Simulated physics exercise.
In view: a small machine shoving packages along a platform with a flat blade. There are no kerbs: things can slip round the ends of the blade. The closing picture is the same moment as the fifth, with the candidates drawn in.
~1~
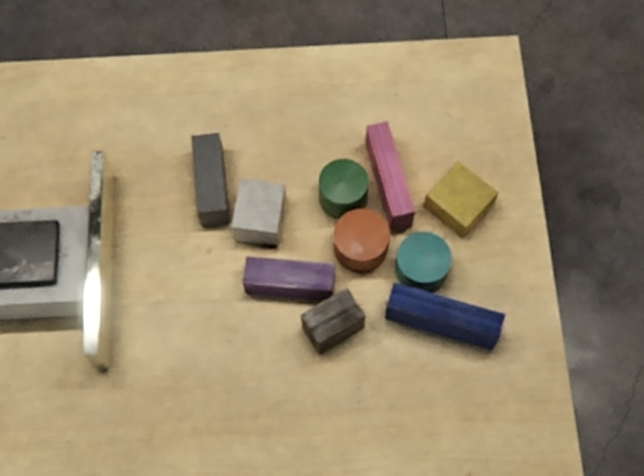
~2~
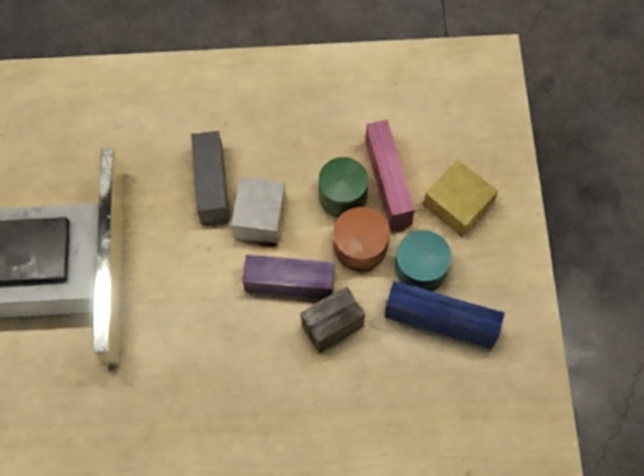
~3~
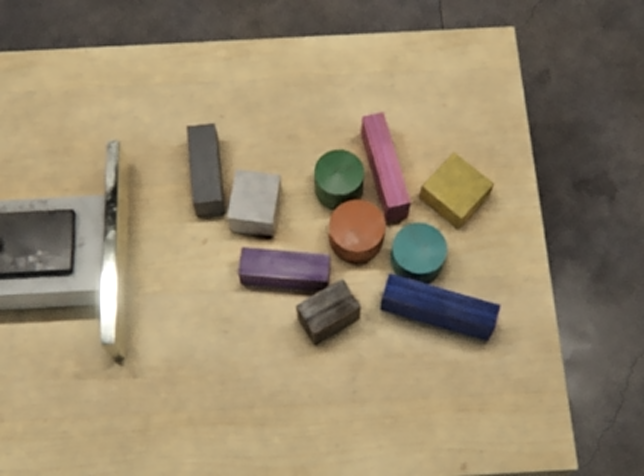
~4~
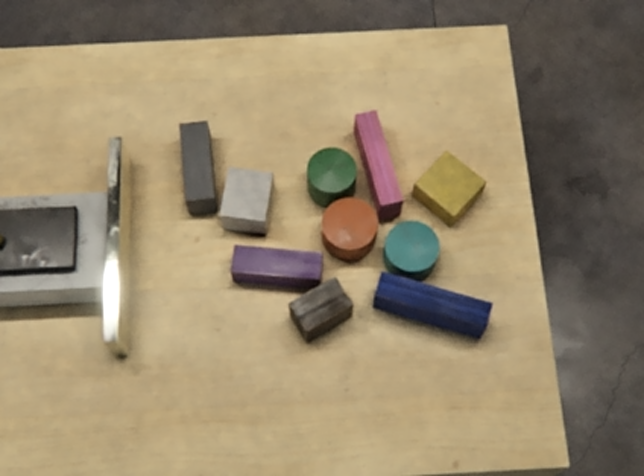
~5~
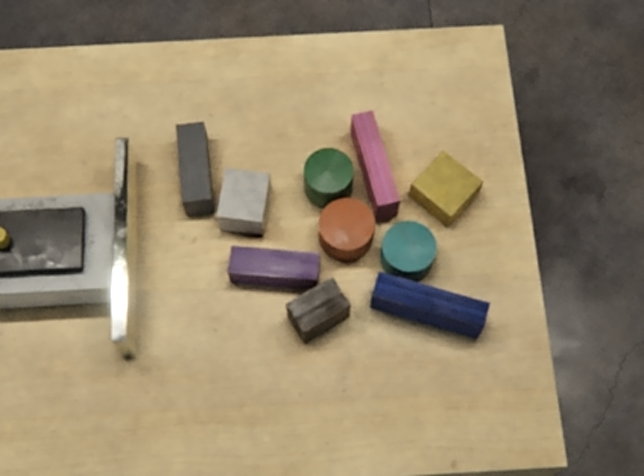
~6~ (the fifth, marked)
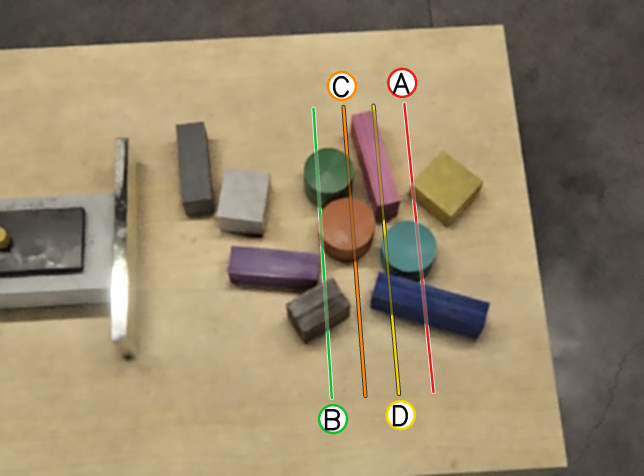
Flat-bladed machine creeping right across a pale platform towards a loose cluster of coloured blocks and round canisters, not touching them.
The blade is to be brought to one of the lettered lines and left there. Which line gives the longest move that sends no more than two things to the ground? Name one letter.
No third one falls up to A.
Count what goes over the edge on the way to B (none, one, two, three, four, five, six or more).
By then, none.
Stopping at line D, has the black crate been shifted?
By then, yes.
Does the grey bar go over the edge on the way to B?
No.
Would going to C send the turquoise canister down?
By then, no.
On the marked copy, A at (418, 240); B at (322, 245); C at (354, 243); D at (386, 242).
With A. Early on, robot (151, 234); grey bar (250, 166); green canister (334, 178).
Further on, robot (260, 228); yellow crate (514, 193); pink stick (466, 151).
At the end, robot (341, 224); pink stick over the edge; yellow crate over the edge; two fallen.
As for the rest, B is within the limit but short; C is within the limit but short; D is within the limit but short.
